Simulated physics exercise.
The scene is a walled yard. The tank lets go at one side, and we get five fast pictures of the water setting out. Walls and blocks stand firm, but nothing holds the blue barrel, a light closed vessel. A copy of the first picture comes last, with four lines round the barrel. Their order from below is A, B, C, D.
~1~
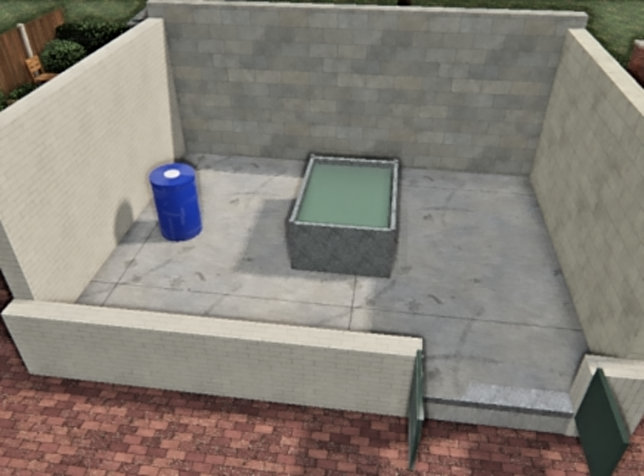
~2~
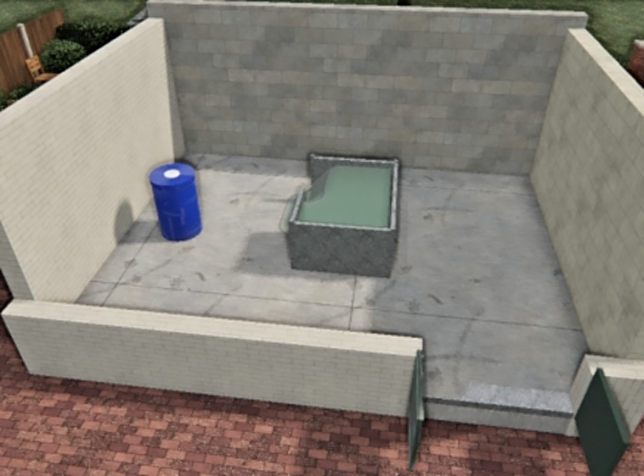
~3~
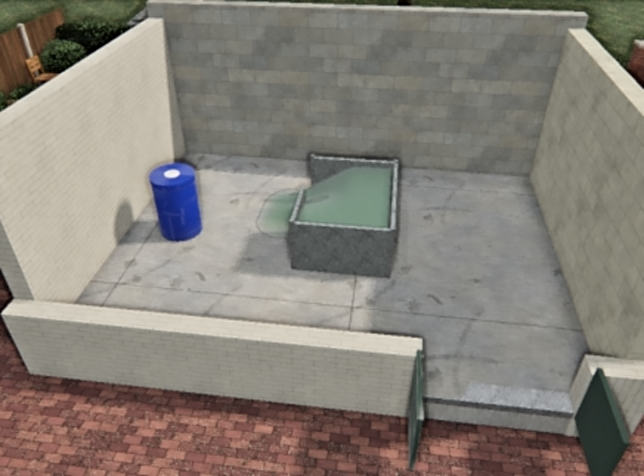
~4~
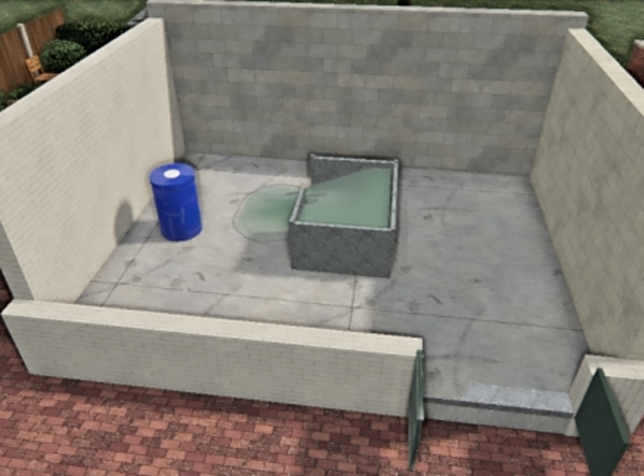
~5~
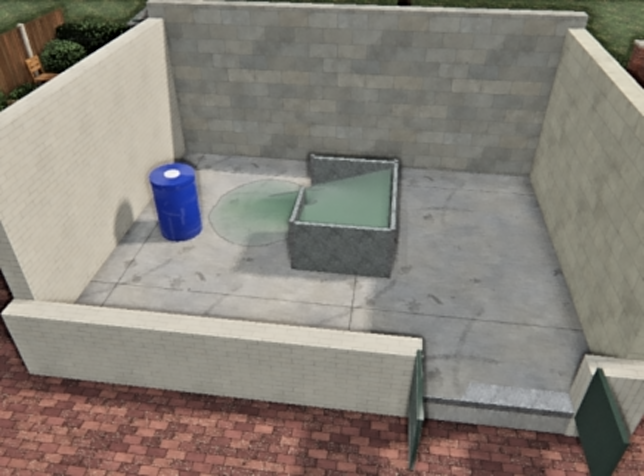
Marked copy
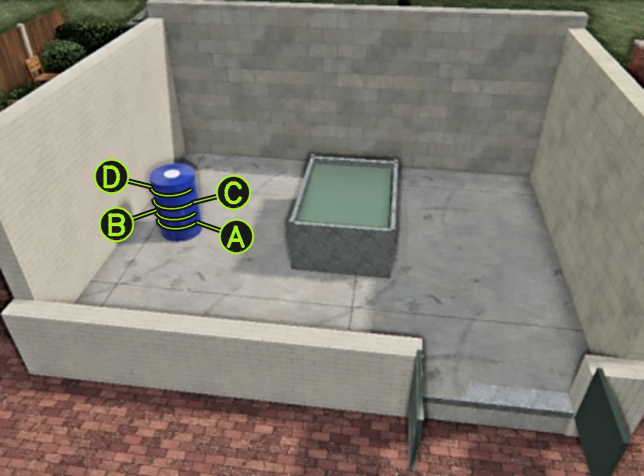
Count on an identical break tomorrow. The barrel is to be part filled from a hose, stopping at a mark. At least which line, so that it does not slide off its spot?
The limit is A.
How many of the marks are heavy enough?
All four.
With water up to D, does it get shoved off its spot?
No.
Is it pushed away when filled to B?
No, that is safe.
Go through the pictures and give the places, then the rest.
Lid of the blue barrel at (171, 174); tank full, its middle at (348, 195); open gate at (501, 350).
Water covers 1 % of the ground, mostly out of sight from here.
Water covers 3 % of the ground and is seen nearest the barrel at (263, 228).
Water covers 5 % of the ground and is seen nearest the barrel at (242, 226).
Lid of the blue barrel at (171, 174); water covers 8 % of the ground and is seen nearest the barrel at (217, 221).
On the marked copy, A at (172, 228); B at (170, 219); C at (168, 208); D at (165, 195); from the bottom up A, B, C, D.
With A, it does not move.
With B, it does not move.
With C, it does not move.
With D, it does not move.
